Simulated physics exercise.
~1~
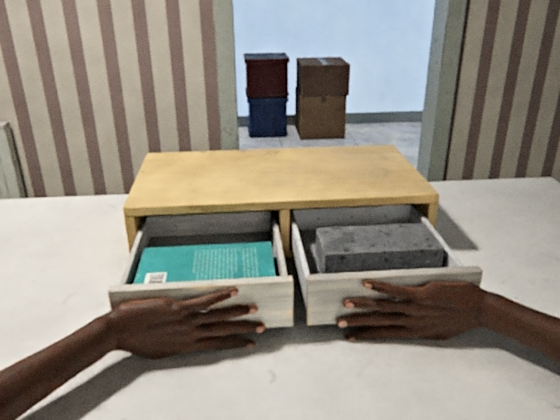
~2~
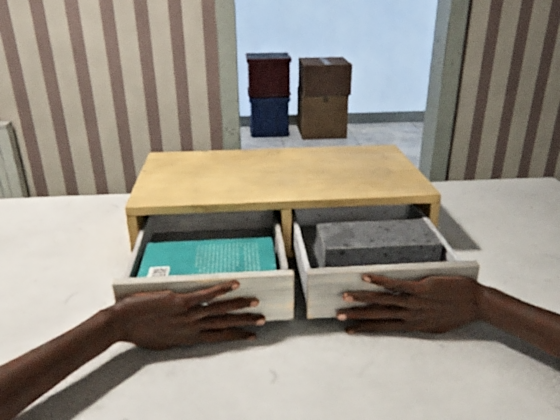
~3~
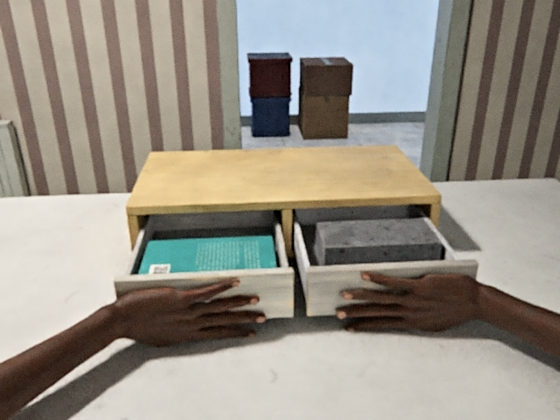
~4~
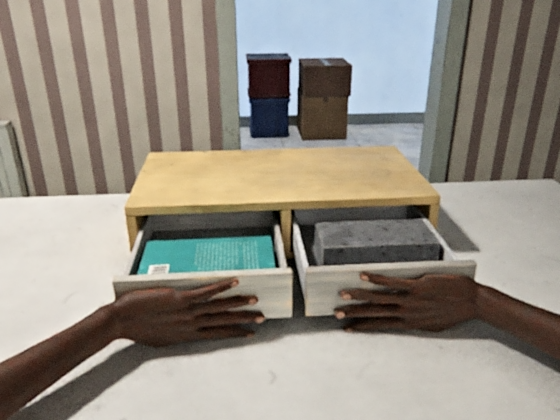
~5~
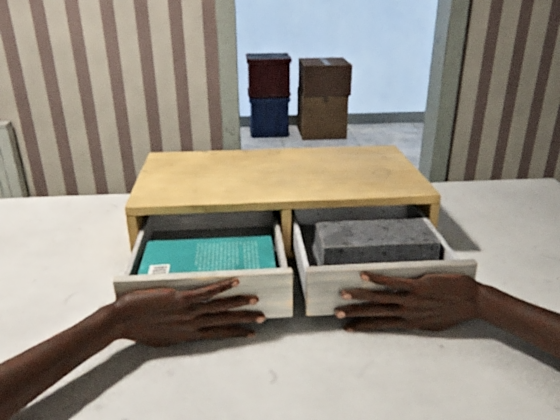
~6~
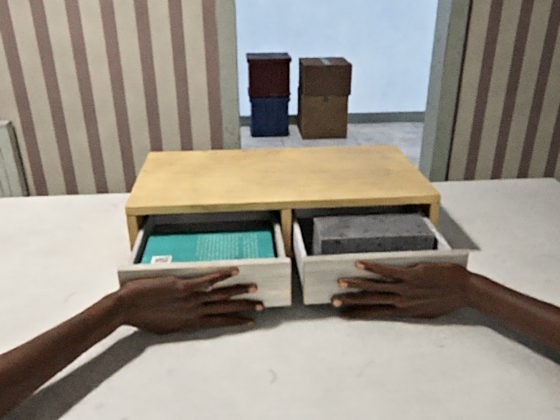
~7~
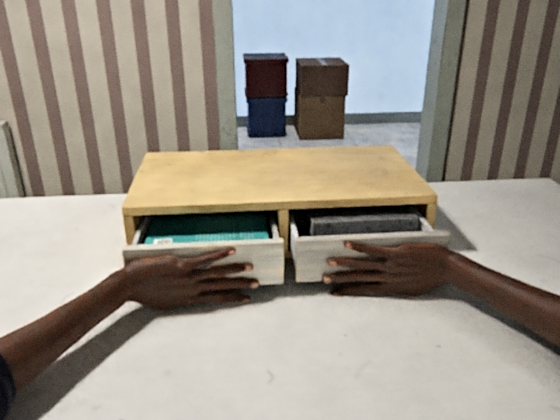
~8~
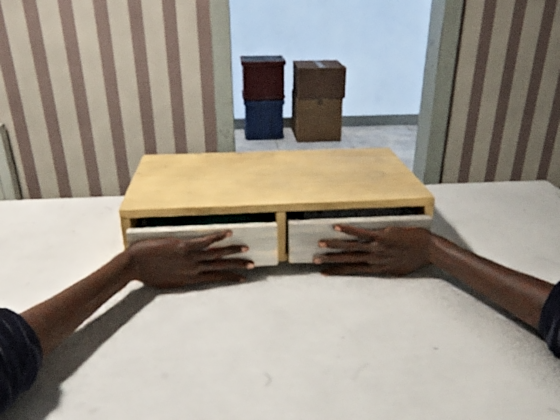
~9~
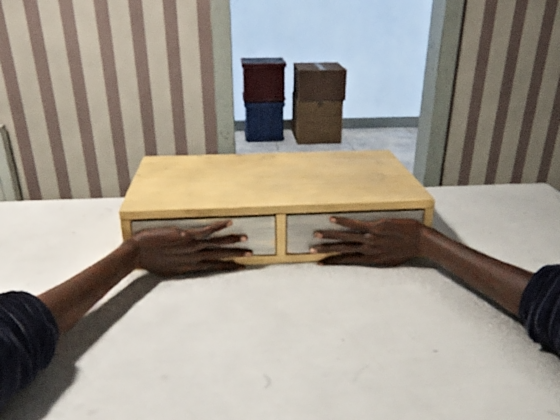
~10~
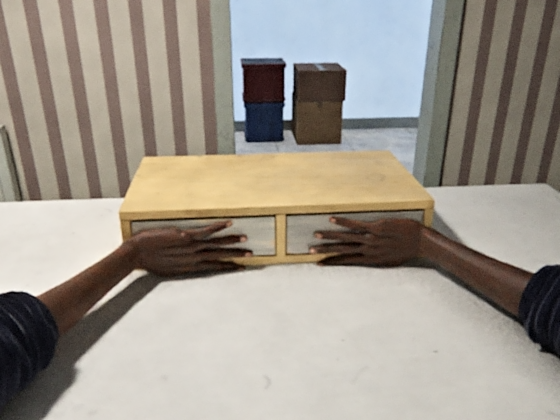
Two hands pushing in side-by-side drawers holding a turquoise book and a grey brick, pausing, then closing both fully flush.
